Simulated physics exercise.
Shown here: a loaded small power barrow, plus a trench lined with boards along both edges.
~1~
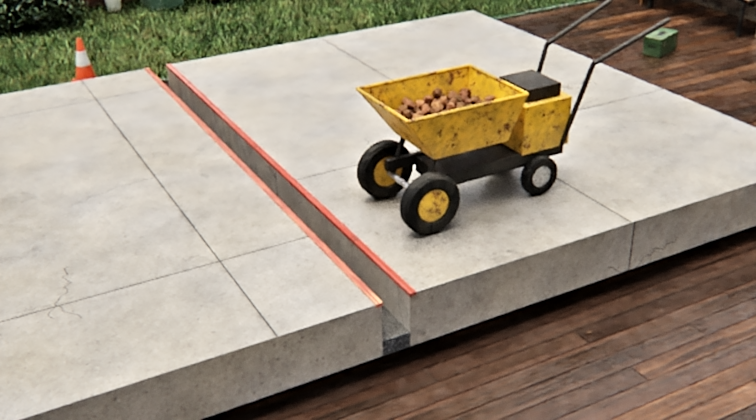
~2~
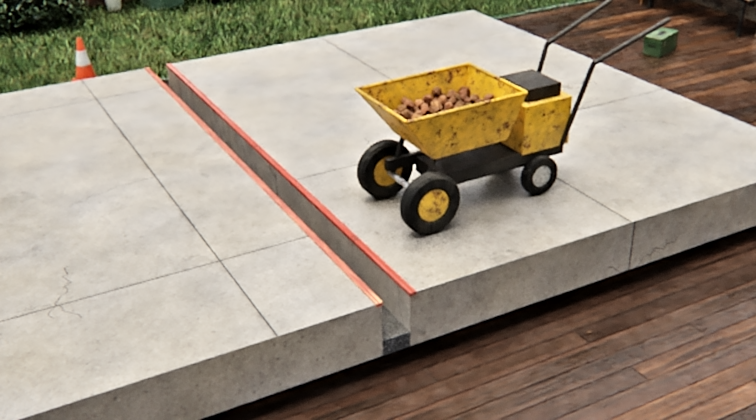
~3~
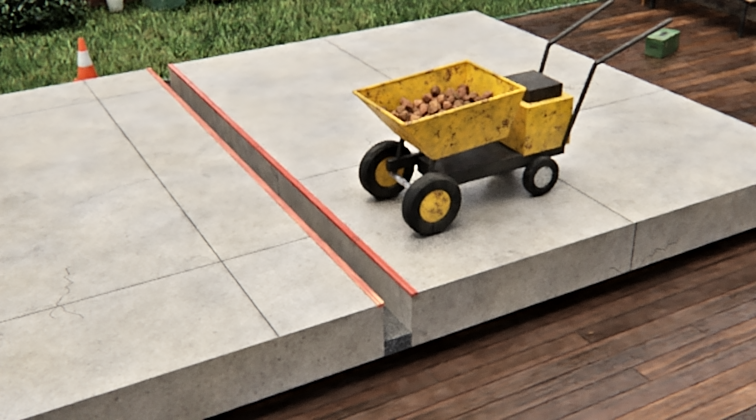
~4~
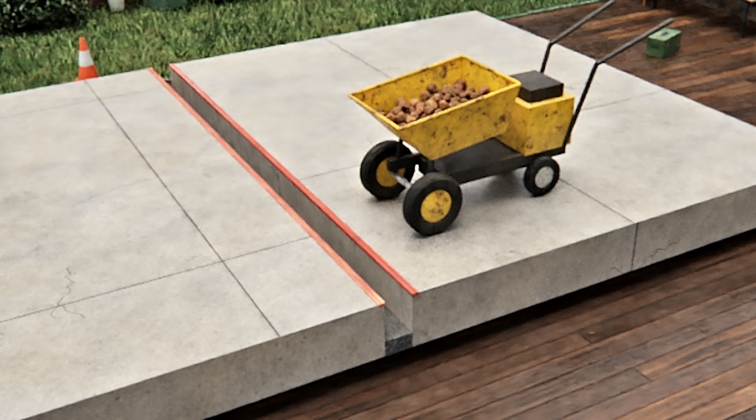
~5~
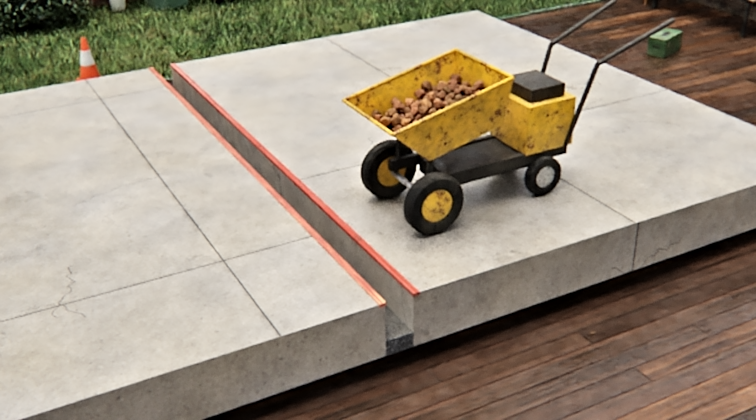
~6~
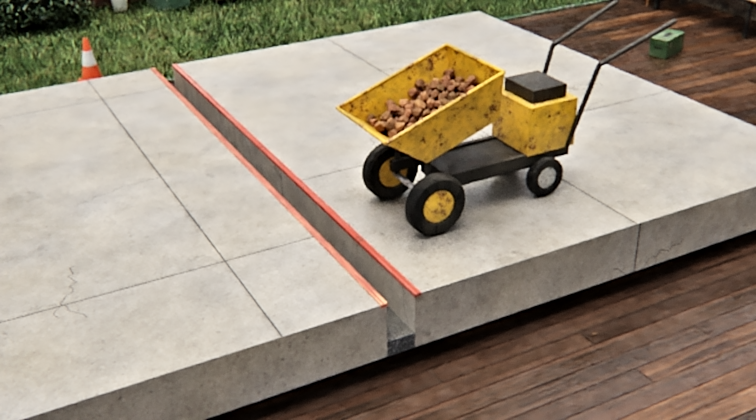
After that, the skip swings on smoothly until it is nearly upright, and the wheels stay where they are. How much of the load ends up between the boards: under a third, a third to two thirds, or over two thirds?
Under a third.
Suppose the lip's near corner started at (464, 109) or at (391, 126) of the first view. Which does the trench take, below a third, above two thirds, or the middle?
Between a third and two thirds, then less than a third.
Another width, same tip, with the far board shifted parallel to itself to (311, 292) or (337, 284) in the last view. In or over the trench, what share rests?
Roughly 100 % first, 60 % second.
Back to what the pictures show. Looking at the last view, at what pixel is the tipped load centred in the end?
It settles centred around (278, 248).
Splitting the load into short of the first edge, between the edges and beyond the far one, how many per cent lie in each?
I'd estimate short near 0, between near 5 and beyond near 85 per cent.
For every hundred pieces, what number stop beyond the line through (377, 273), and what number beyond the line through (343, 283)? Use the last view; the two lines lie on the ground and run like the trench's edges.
In order: 90 percent, then 70 percent.
Just after the last frame, skip tipped steeply; every one in the skip.
A moment on, skip tipped right over; roughly two thirds in the skip; just a few in or heaped over the trench; roughly a quarter beyond it; just a few falling.
Further on, skip tipped right over; roughly a quarter in the skip; just a few in or heaped over the trench; the larger part beyond it.
When it is over, skip tipped right over; about a tenth in the skip; about a tenth in or heaped over the trench; the larger part beyond it.
